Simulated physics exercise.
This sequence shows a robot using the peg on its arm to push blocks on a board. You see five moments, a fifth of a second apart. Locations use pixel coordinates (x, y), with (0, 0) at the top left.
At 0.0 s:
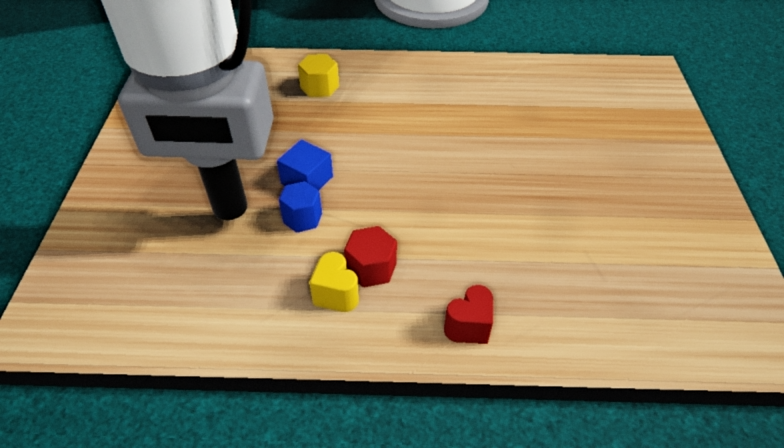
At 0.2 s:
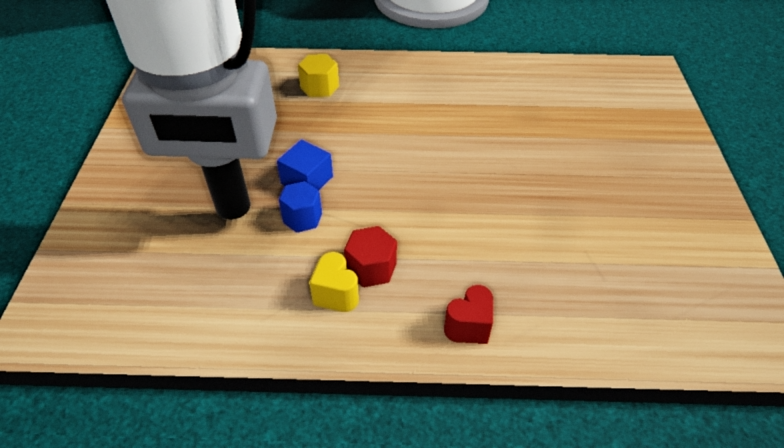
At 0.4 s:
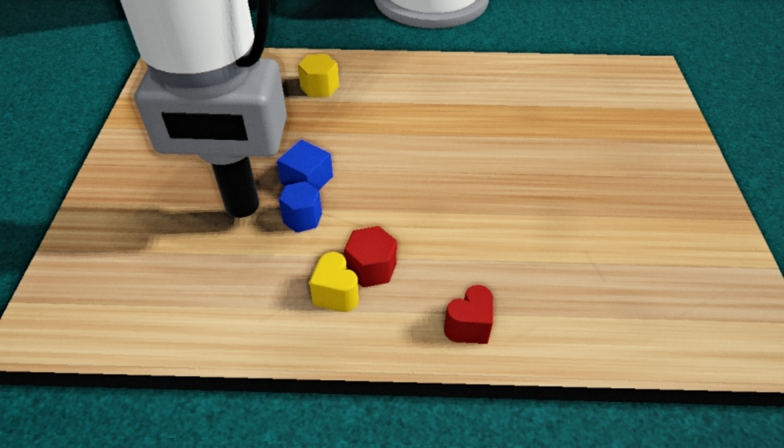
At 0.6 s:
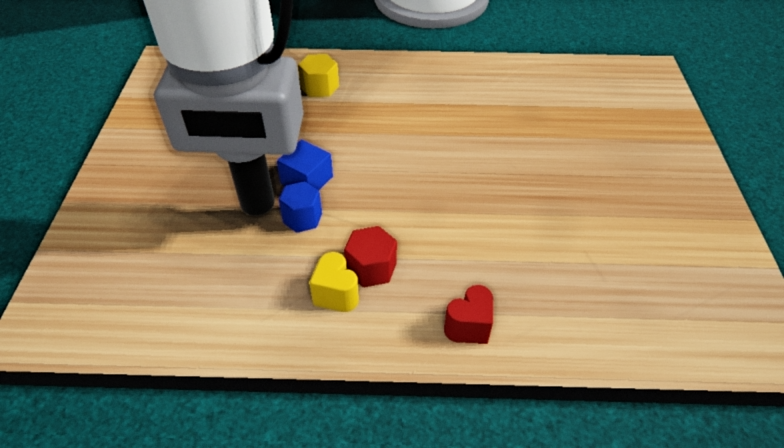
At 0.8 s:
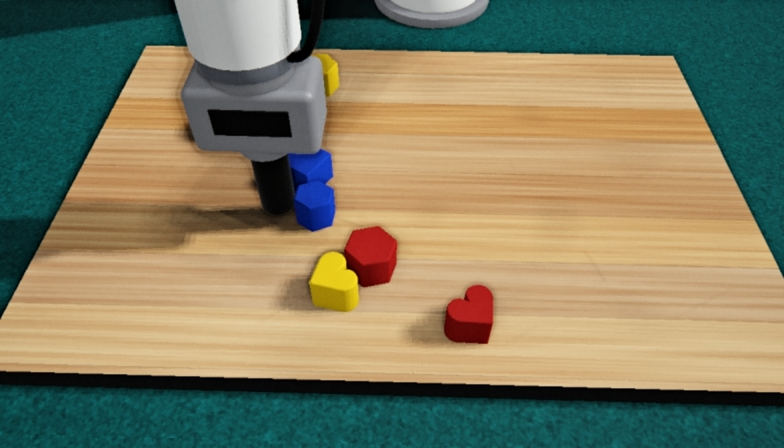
In this clip, a robot arm with a black peg moves right across a wooden board and nudges the smaller blue block slightly right, while the nearby red and yellow blocks stay still.
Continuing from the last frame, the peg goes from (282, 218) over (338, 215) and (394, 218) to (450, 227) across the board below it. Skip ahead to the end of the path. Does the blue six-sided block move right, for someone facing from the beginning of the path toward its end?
No
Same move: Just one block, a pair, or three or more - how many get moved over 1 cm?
It's going to be one.
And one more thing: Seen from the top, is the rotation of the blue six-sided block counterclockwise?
Answer: Yes.
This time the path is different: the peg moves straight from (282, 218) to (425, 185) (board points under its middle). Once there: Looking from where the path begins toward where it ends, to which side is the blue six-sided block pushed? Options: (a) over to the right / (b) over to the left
I'll go with a - over to the right.
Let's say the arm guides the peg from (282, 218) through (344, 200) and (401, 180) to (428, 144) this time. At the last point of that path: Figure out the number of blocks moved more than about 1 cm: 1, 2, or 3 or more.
Only one block.
The first path, step by step. One third of the way, peg (338, 201); blue six-sided block (372, 187), turned 15° anticlockwise.
Two thirds of the way, peg (395, 204); blue six-sided block (426, 182), turned 50° anticlockwise.
At the end, peg (451, 214); blue square not moved; blue six-sided block (462, 179), turned 125° anticlockwise.
